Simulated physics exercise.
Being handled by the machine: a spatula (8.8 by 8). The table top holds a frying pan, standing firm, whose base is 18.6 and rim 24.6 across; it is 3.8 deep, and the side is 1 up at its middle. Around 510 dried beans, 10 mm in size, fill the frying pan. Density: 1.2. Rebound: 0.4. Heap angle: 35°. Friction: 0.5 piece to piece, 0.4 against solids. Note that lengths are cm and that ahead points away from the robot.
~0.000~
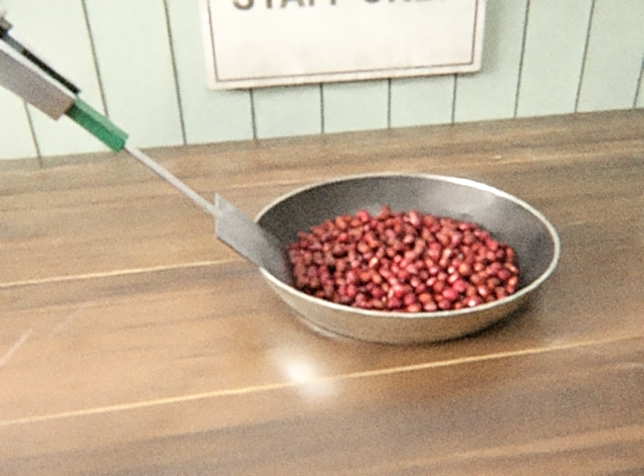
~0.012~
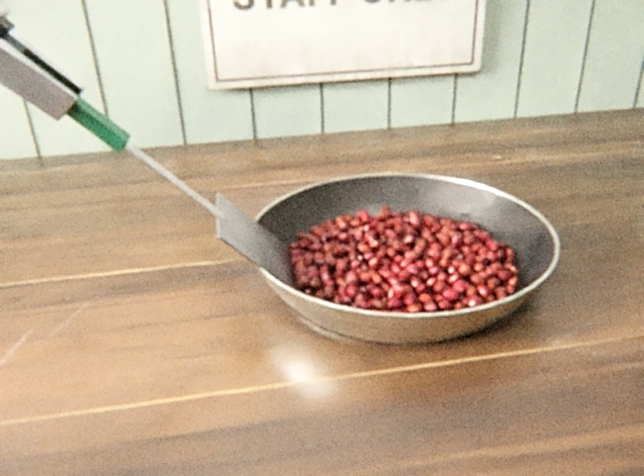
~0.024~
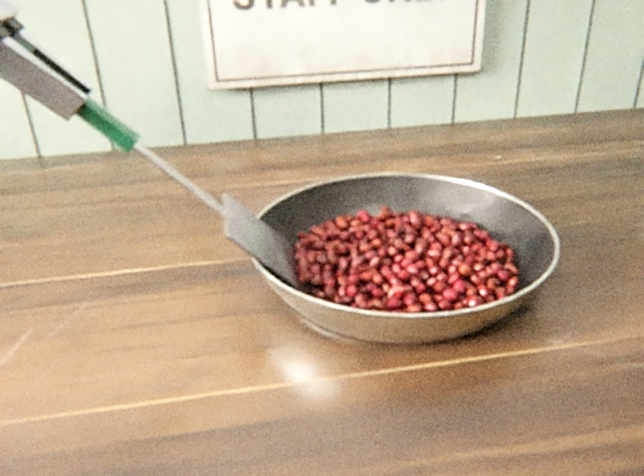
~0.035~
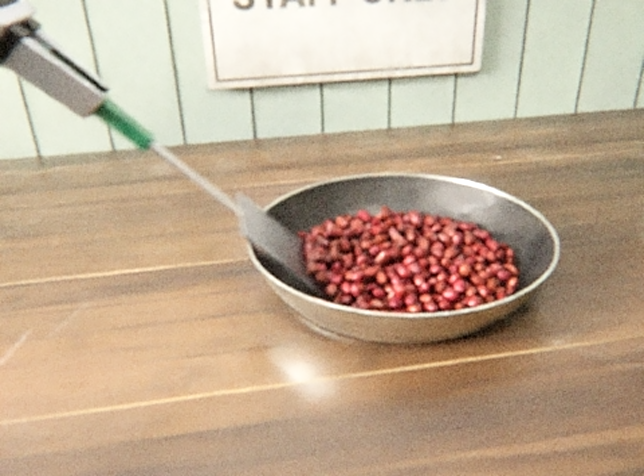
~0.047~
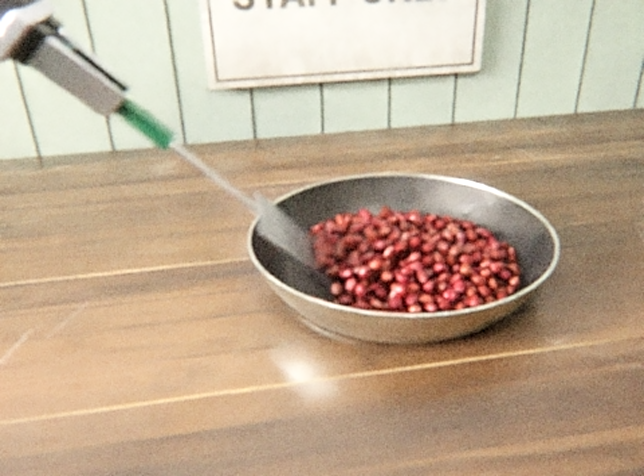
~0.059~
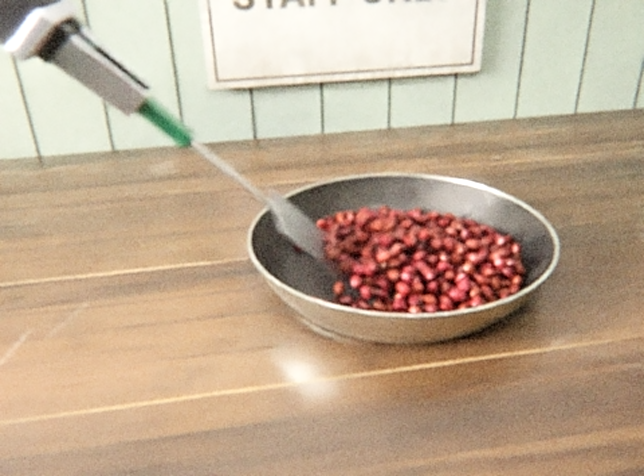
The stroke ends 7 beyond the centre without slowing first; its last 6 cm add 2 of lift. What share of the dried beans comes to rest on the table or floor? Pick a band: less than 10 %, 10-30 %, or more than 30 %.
It falls in the band 10-30 %.
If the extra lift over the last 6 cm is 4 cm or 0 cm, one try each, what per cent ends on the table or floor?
Near 15 and 10 percent respectively.
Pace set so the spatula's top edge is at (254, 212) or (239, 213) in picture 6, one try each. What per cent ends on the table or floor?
Roughly 5 and 0 percent.
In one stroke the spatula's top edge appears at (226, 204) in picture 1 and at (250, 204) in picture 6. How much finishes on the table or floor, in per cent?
About 0 per cent.
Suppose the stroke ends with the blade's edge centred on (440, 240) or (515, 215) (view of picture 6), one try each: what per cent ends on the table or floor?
Close to 5 and close to 35 per cent, respectively.
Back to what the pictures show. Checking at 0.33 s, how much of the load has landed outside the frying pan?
My estimate is roughly 15 %.
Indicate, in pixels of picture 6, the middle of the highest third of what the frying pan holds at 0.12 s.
About pixel (443, 236).
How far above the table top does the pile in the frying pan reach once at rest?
5.0 cm.
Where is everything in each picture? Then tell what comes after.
In the first frame, spatula top edge at (216, 214), sloping 46°; upper third of the load around (394, 255), from x 295 to 515, top at y 210; 506 in the frying pan.
In the second frame, spatula top edge at (218, 214), sloping 46°; upper third of the load around (394, 254), from x 295 to 515, top at y 210.
In the third frame, spatula top edge at (225, 213), sloping 46°; upper third of the load around (391, 254), from x 300 to 515, top at y 210.
In the fourth frame, spatula top edge at (240, 213), sloping 46°; upper third of the load around (389, 252), from x 300 to 515, top at y 210.
In the fifth frame, spatula top edge at (258, 211), sloping 46°; upper third of the load around (395, 248), from x 300 to 515, top at y 210.
In the sixth frame, spatula top edge at (276, 209), sloping 46°; upper third of the load around (399, 246), from x 300 to 520, top at y 210; 506 in the frying pan.
By 0.09 s, sloping 46°, highest piece 7 above the table; 506 in the frying pan.
By 0.12 s, sloping 46°, highest piece 8 above the table; 506 in the frying pan.
By 0.33 s, sloping 46°, highest piece 6 above the table; 414 in the frying pan, 88 on the table or floor, 4 on the blade or in flight.
By 1.38 s, sloping 46°, highest piece 5 above the table; 412 in the frying pan, 94 on the table or floor.
Final count, 412 in the frying pan, 94 on the table or floor. That is 19 % on the table or floor.
